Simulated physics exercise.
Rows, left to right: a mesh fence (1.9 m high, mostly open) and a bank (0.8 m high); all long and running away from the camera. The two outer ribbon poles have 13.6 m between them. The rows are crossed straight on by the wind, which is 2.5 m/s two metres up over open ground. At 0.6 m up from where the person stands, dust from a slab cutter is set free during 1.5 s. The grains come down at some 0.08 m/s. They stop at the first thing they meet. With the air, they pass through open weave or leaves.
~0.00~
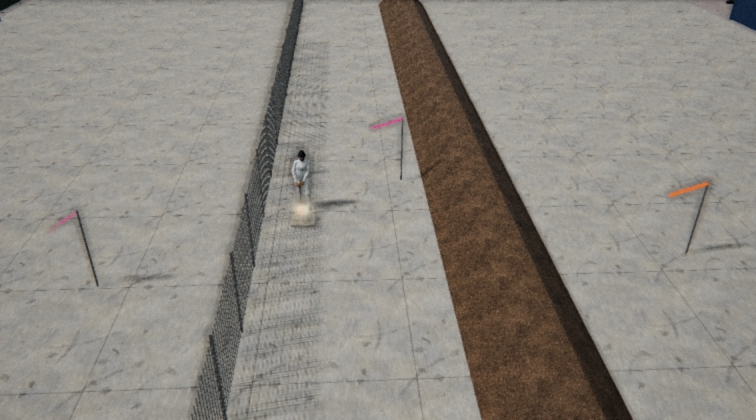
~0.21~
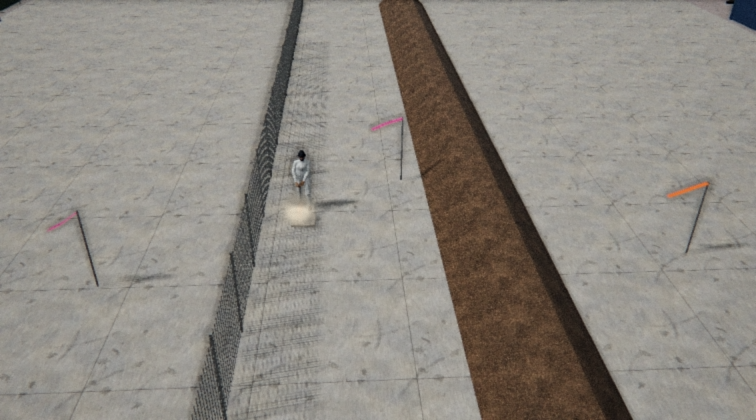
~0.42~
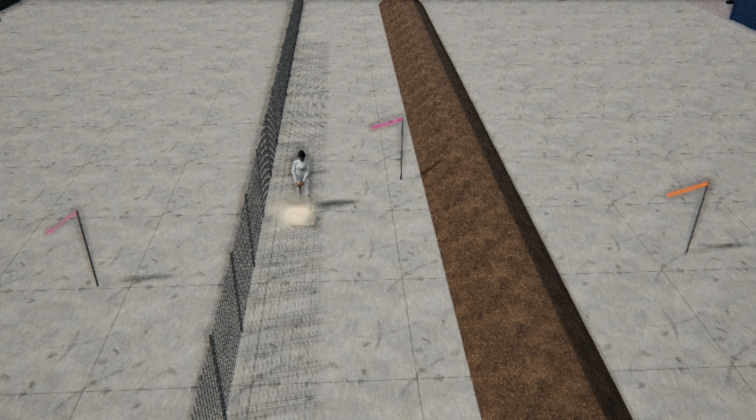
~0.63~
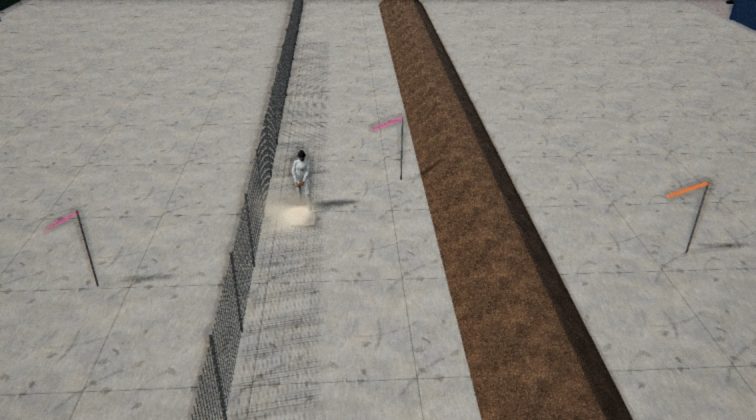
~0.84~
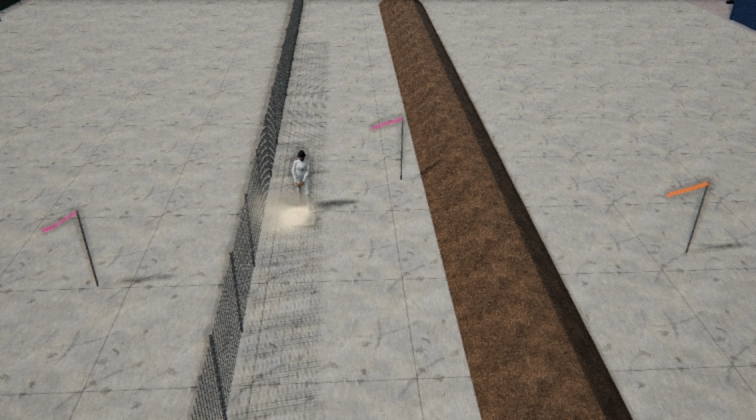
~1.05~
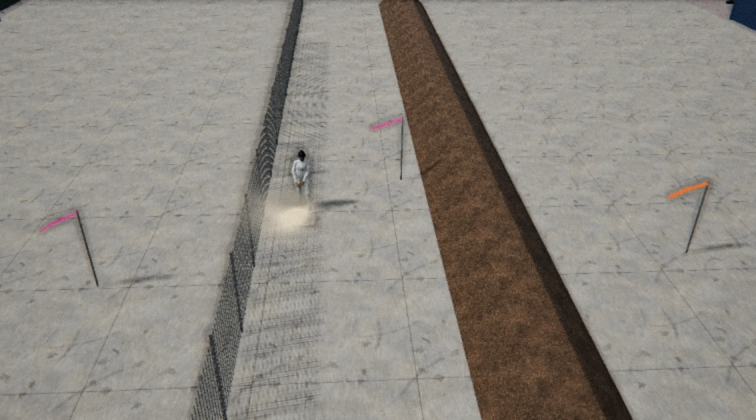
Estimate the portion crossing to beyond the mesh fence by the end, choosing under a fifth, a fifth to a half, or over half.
My estimate is over half.
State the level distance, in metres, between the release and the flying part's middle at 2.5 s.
Reading: Near 1.0 m.
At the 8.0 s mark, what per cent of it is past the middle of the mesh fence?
Share: Around 75 %.
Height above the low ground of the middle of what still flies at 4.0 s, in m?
0.4 m.
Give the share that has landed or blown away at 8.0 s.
Estimate: Around 60 %.
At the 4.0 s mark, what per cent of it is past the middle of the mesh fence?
70 per cent or so.
After 2.5 s, 15 % is no longer flying here, and 51 % is beyond the mesh fence; the middle of what still flies is 0.4 m above the low ground, near (254, 216).
After 4.0 s, 35 % is no longer flying here, and 69 % is beyond the mesh fence; the middle of what still flies is 0.5 m above the low ground, near (184, 214).
After 8.0 s, 58 % is no longer flying here, and 74 % is beyond the mesh fence.
After 20.0 s, 91 % is no longer flying here, and 74 % is beyond the mesh fence.
After 45.0 s, 100 % is no longer flying here, and 74 % is beyond the mesh fence.
